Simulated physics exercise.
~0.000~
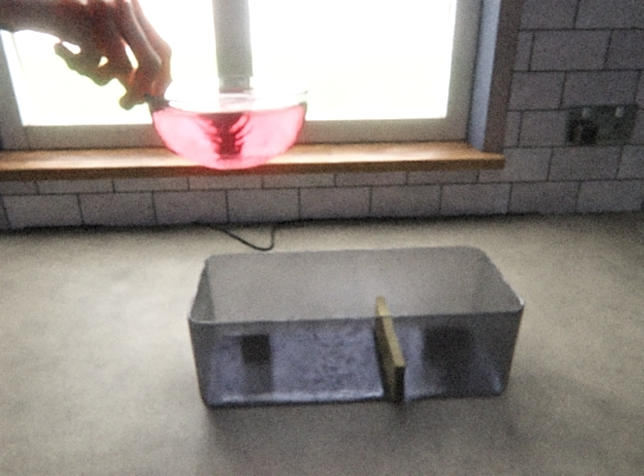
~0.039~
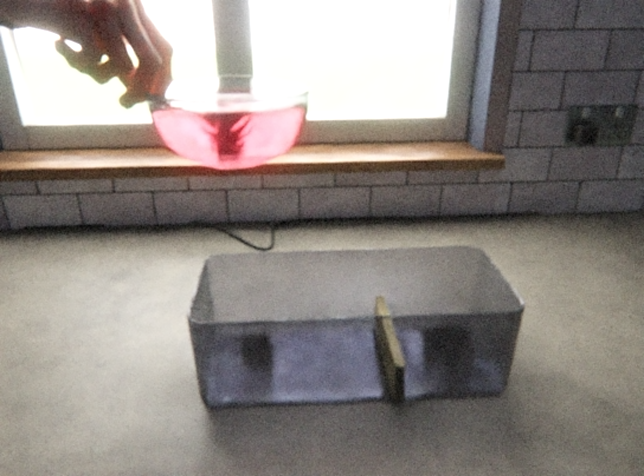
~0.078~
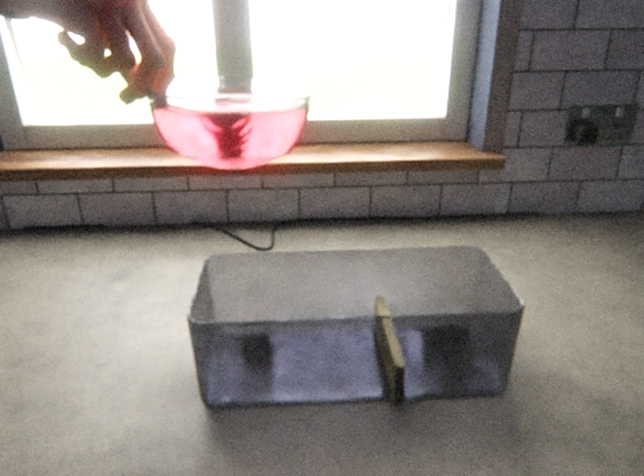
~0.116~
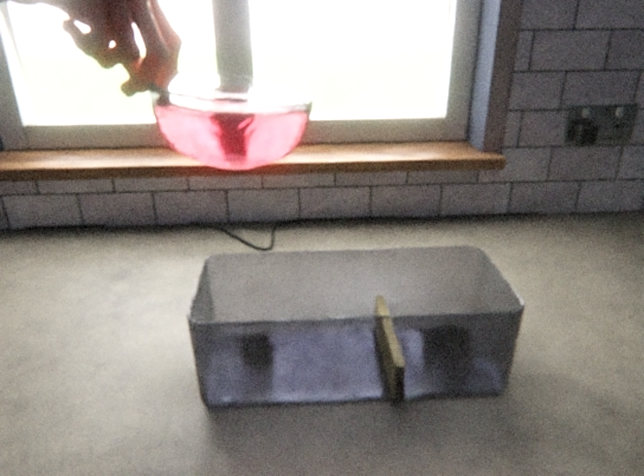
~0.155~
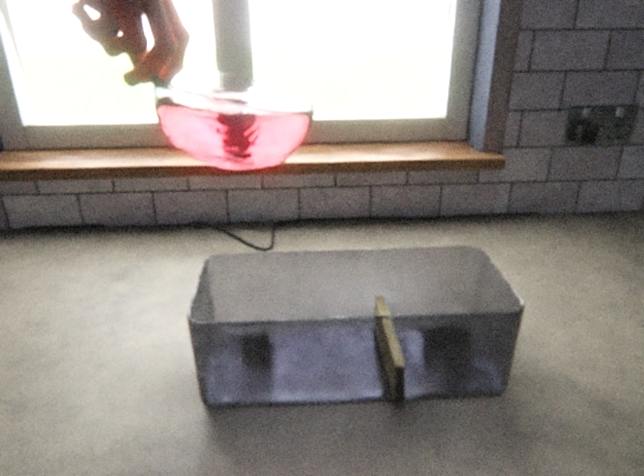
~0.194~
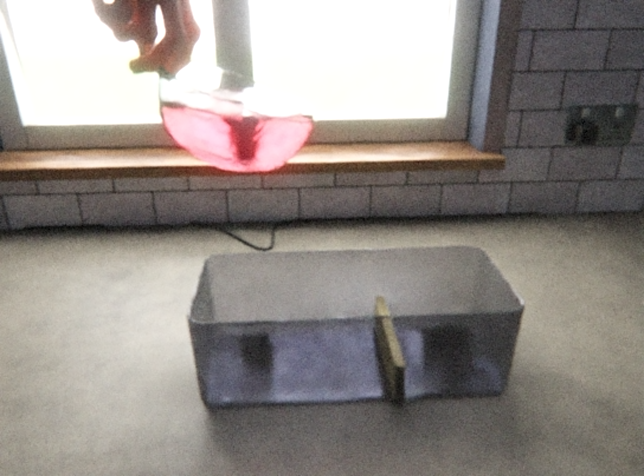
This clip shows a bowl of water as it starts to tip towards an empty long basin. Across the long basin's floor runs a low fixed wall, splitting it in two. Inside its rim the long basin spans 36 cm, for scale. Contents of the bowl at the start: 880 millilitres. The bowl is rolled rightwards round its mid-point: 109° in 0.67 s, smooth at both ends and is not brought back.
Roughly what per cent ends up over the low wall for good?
About 22 in every hundred.
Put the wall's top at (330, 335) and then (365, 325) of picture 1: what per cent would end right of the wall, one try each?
In turn about 75 and 50 per cent.
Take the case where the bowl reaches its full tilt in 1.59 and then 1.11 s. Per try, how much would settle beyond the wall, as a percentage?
The first try gives around 40 percent, the second around 35 percent.
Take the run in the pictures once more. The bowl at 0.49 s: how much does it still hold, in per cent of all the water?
Still held: Roughly 20 % of the total.
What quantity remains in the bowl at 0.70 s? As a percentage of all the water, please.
Close to 0 percent of the total.
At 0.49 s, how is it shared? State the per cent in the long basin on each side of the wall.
Left side near 14, right side near 5.
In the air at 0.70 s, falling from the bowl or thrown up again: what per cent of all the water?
Around 5 percent of it is airborne.
By 0.49 s the tilt is 90° and 20 per cent is still to pour, 14 is left of the wall and 5 right of it.
By 0.70 s the tilt is 109° and 0 per cent is still to pour, 74 is left of the wall and 21 right of it.
By 0.93 s the tilt is 109° and 0 per cent is still to pour, 73 is left of the wall and 22 right of it.
By 1.17 s the tilt is 109° and 0 per cent is still to pour, 73 is left of the wall and 22 right of it.
At rest 73 per cent lies left of the wall, 22 right of it and 5 outside.
